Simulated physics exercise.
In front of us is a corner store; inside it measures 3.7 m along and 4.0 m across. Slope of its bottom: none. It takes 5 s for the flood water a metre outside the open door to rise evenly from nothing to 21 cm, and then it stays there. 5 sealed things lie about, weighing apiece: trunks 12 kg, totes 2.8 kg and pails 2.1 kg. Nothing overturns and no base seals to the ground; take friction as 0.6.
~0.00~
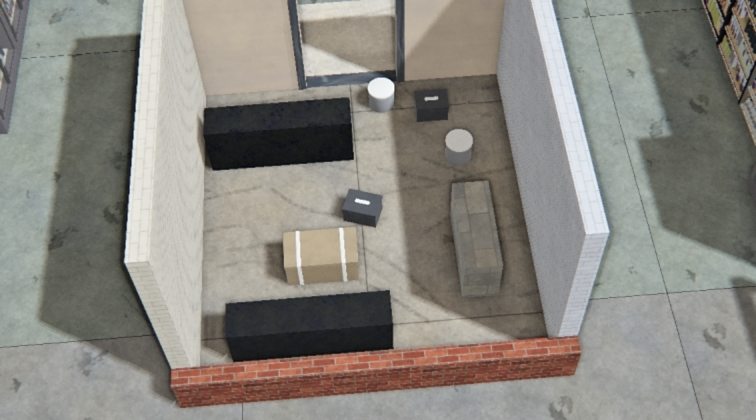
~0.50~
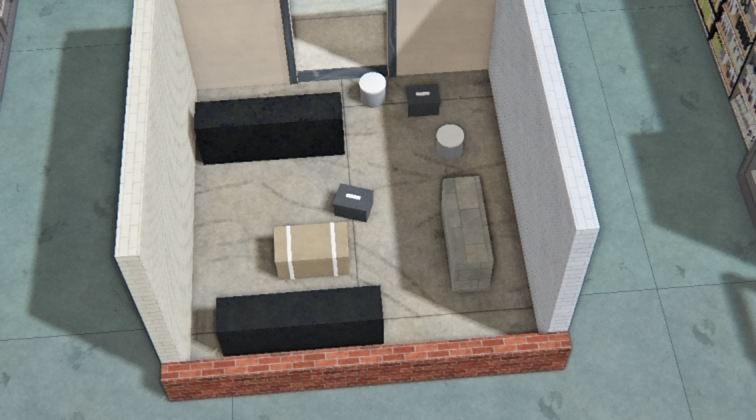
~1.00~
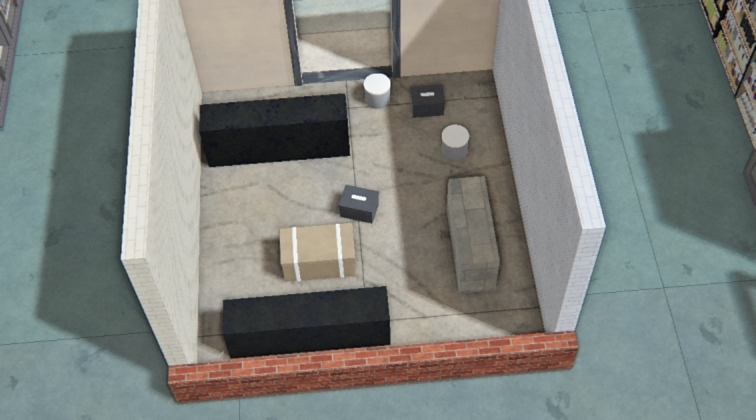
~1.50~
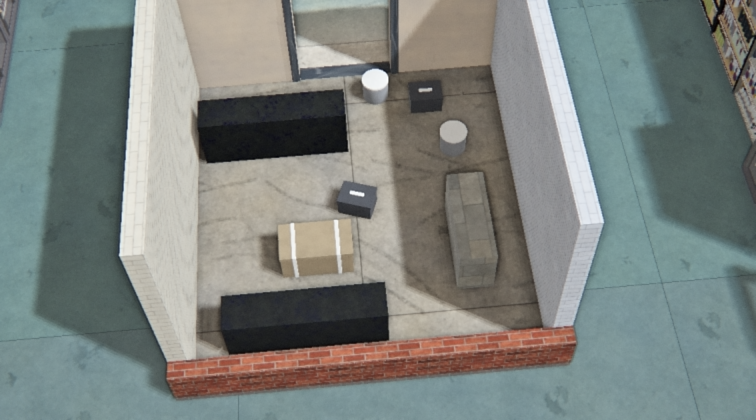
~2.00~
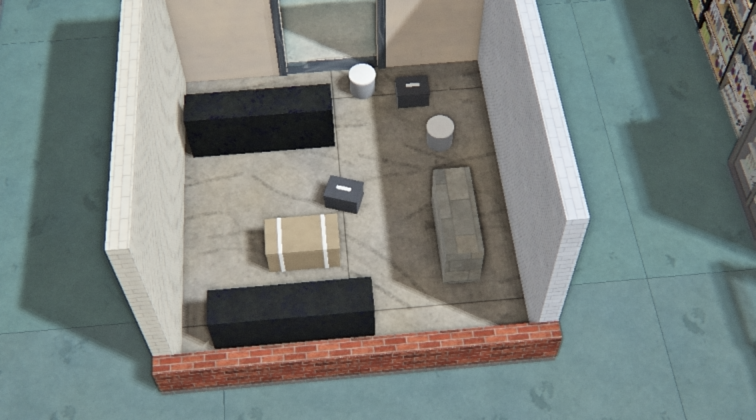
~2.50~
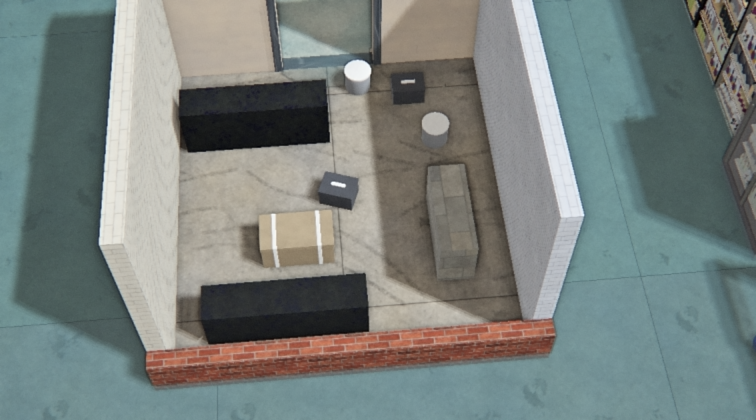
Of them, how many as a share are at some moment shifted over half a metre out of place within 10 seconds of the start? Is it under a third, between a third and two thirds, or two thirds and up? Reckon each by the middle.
The result will fall in the middle range, a third to two thirds.
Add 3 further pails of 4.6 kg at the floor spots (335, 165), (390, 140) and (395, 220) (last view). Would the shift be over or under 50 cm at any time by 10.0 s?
In order: Not as far; farther; farther.
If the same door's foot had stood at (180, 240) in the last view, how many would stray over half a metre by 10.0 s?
Count: 5.
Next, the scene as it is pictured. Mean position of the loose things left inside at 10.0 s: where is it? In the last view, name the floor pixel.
Around (407, 221).
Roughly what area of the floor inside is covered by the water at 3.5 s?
That flooded area is roughly 1.5 m2.
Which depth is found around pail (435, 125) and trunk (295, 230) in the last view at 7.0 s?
I'd estimate 7 cm for the first and 1 cm for the second.
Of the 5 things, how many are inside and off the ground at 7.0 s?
Total: 3.
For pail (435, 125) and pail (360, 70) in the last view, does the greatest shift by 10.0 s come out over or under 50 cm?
First beyond it, then beyond it.
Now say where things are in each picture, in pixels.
A trunk at (320, 247) rests on the ground; a tote at (432, 99), on the bottom; water covers 0.0 m2; 0 of 5 have shifted, in the first frame.
A trunk at (311, 242), on the bottom; a tote at (423, 94) rests on the ground; water covers 0.0 m2; 0 of 5 have shifted, in the second frame.
A trunk at (317, 243) rests on the ground; a tote at (428, 95), on the bottom; water covers 0.0 m2; 0 of 5 have shifted, in the third frame.
A trunk at (315, 239) rests on the ground; a tote at (426, 90) rests on the ground; 0.0 m2 under water; 0 of 5 have shifted, in the fourth frame.
A trunk at (302, 234) rests on the ground; a tote at (413, 85), on the bottom; water covers 0.0 m2; 0 of 5 have shifted, in the fifth frame.
A trunk at (296, 230), on the bottom; a tote at (408, 82) rests on the ground; water covers 0.3 m2; 0 of 5 have shifted, in the sixth frame.
After 3.5 s 0 of 5 are over 50 cm from their spots; 0 afloat.
After 4.5 s 1 of 5 are over 50 cm from their spots; 0 afloat.
After 7.0 s 2 of 5 are over 50 cm from their spots; 3 afloat.
After 10.0 s 2 of 5 are over 50 cm from their spots, and 2 have been at some point; 5 afloat.
